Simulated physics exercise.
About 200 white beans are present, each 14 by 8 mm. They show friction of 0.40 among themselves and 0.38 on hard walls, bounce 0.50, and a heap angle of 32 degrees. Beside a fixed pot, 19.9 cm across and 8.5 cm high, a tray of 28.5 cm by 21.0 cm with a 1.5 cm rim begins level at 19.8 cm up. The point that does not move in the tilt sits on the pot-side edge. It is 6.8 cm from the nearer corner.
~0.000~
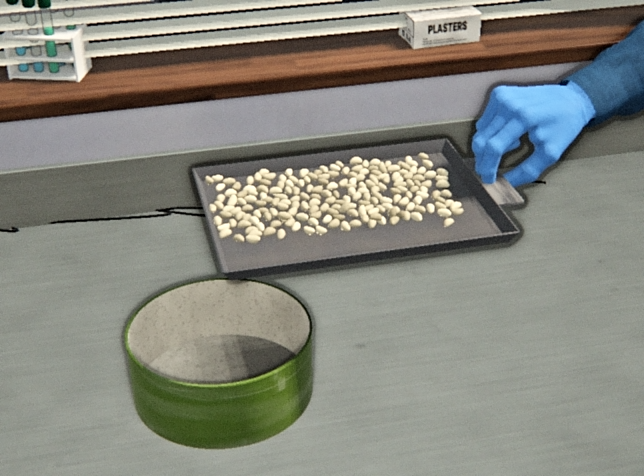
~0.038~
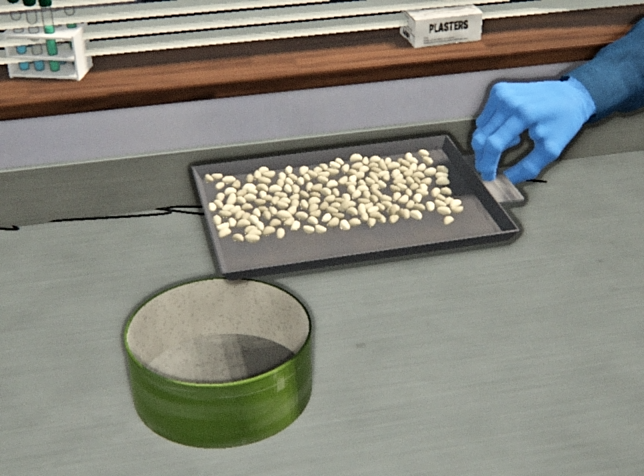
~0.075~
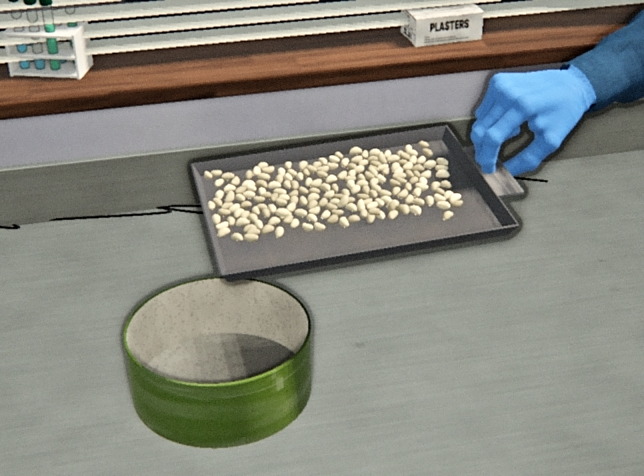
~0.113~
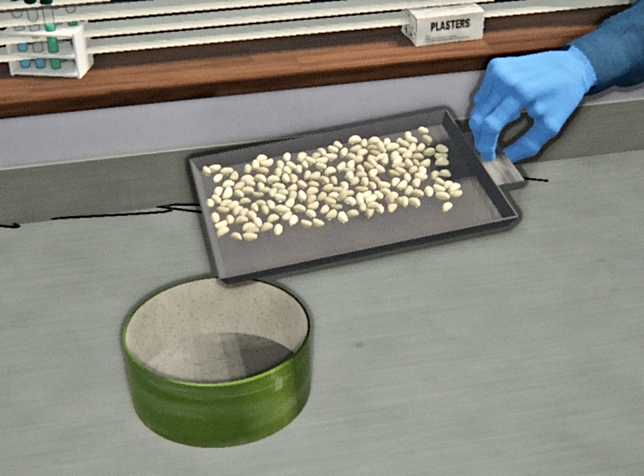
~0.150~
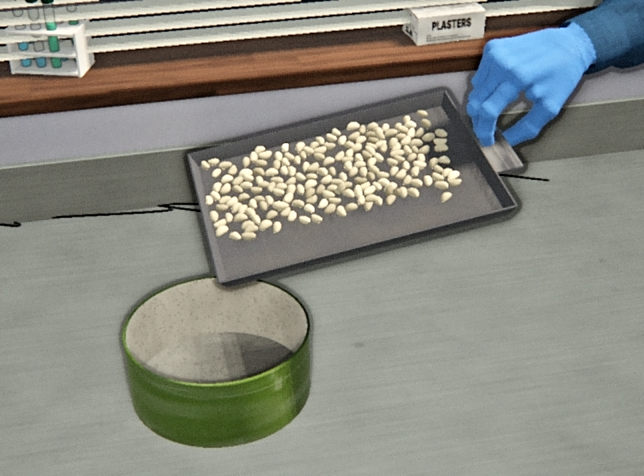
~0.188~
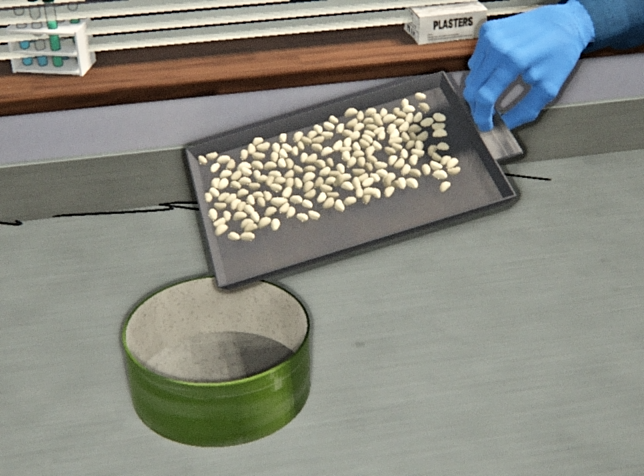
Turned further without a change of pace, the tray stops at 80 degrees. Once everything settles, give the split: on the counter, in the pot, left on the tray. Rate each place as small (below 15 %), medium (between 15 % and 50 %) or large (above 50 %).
Counter - large; pot - medium; tray - small.
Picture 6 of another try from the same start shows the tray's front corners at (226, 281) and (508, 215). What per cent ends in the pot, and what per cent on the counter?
That works out as pot 25 and counter 75.
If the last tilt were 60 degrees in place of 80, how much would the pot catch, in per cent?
25 percent.
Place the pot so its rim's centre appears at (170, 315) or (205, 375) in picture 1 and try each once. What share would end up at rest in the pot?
5 % and 100 %.
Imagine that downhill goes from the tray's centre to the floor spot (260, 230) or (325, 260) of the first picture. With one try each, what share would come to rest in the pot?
Roughly 40 % for the first direction, roughly 25 % for the second.
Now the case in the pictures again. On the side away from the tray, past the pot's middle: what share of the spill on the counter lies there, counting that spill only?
Share past the middle: Roughly 90 percent.
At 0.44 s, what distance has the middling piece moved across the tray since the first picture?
By then it sits near 5 cm from where it began.
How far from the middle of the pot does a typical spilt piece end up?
About 22 centimetres.
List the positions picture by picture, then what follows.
Tray tilt 0 degrees, front corners at (230, 267) and (509, 229); middle of the pieces at (336, 194); pot at (219, 328), in the first frame.
Tray tilt 1 degrees, front corners at (229, 267) and (509, 227); middle of the pieces at (335, 192), in the second frame.
Tray tilt 3 degrees, front corners at (227, 269) and (509, 222); middle of the pieces at (334, 188), in the third frame.
Tray tilt 7 degrees, front corners at (226, 272) and (508, 213), lowest corner left front; middle of the pieces at (333, 180), in the fourth frame.
Tray tilt 11 degrees, front corners at (225, 276) and (507, 203), lowest corner left front; middle of the pieces at (332, 171), in the fifth frame.
Tray tilt 16 degrees, front corners at (225, 279) and (505, 193), lowest corner left front; middle of the pieces at (329, 162); pot at (217, 326). The tray's pace is about 125 degrees a second, in the sixth frame.
Then, at 0.44 s, tilt 48 degrees; the tray holds 100 %, the pot 0 %.
After 0.61 s, tilt 69 degrees; the tray holds 70 %, the pot 0 %.
After 0.90 s, tilt 80 degrees; the tray holds 0 %, the pot 30 %.
By 2.5 s all is still; counter 70 %, pot 30 %, tray 0 %.
